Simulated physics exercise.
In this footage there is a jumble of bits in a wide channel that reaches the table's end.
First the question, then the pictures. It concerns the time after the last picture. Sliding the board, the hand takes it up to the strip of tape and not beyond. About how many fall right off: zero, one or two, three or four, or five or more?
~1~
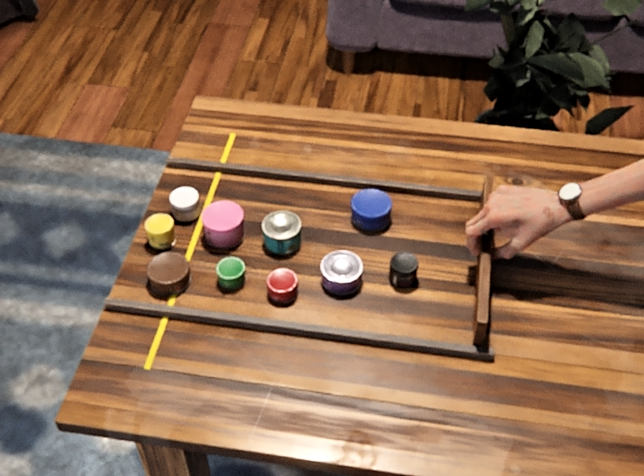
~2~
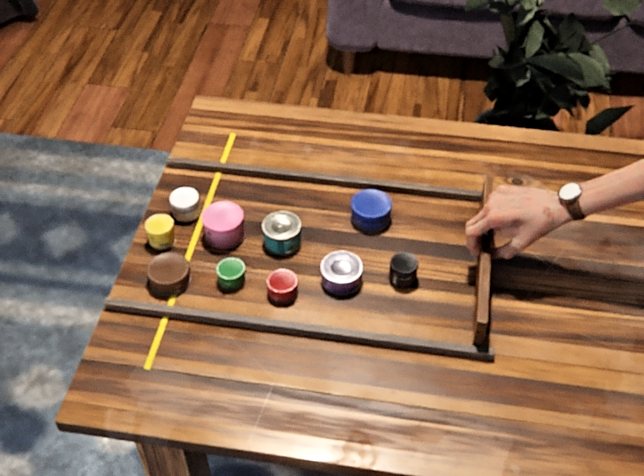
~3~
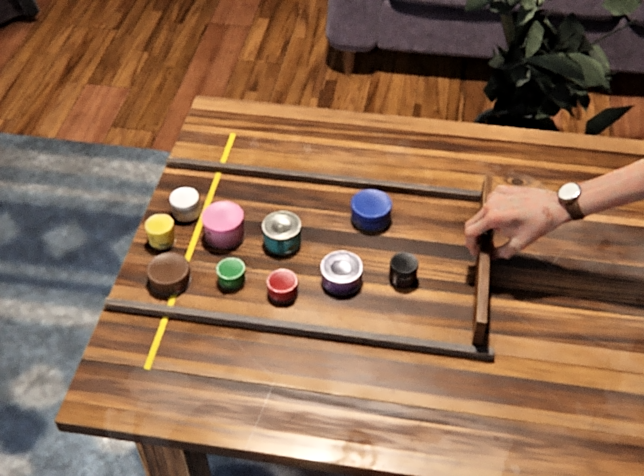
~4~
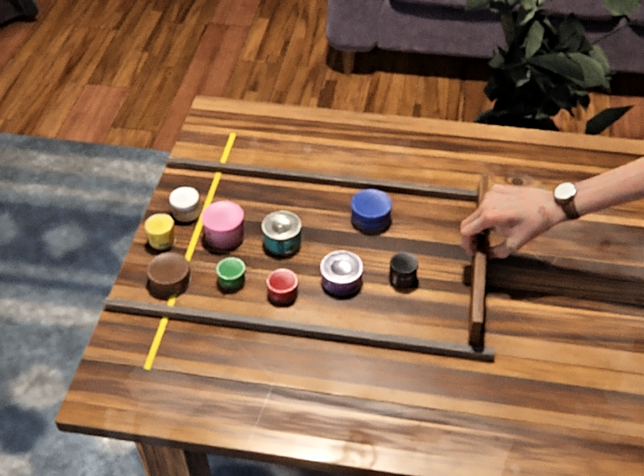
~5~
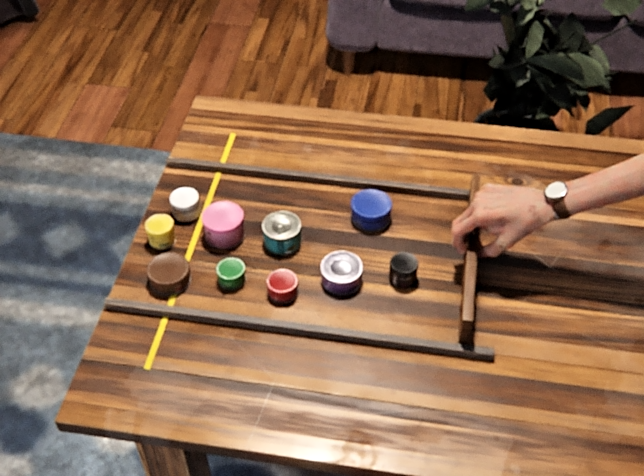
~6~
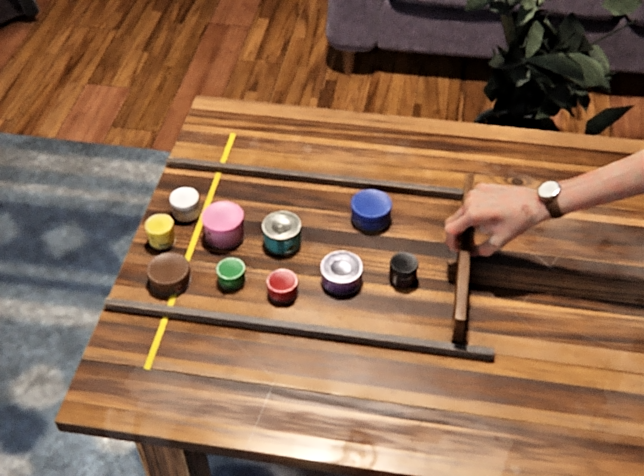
I predict the table will shed one or two pieces.
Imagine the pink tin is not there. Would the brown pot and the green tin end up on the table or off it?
So the brown pot goes off the edge and the green tin is still there.
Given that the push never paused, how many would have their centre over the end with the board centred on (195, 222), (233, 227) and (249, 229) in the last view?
2, 0 and 0.
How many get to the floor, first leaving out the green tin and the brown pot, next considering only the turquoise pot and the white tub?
Well, the first time you'd get 1, and the next time 1.
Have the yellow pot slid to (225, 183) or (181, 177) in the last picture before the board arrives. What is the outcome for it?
Taking them in order, it stays put and then it stays put.
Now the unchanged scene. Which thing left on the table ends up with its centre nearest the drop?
Pink tin.
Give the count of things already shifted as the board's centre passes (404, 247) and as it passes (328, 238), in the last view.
Answer - first 1, then 4.
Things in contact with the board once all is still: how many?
The answer is 5.
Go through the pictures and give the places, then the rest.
Yellow pot (161, 232); white tub (186, 205); brown pot (169, 274); board (484, 257); tape (196, 236), in the first frame.
White tub (186, 205); board (484, 257), in the second frame.
Brown pot (169, 274); turquoise pot (282, 233), in the third frame.
Yellow pot (161, 233); pink tin (224, 225), in the fourth frame.
White tub (186, 205); black tub (404, 270), in the fifth frame.
Yellow pot (161, 233); white tub (186, 205); brown pot (169, 274); board (464, 255); tape (196, 236), in the sixth frame.
Soon after, none off yet; yellow pot at rest near (161, 233); white tub at rest near (186, 205); brown pot at rest near (169, 274).
In the end, the number that fall off is one or two; gone, brown pot and yellow pot.
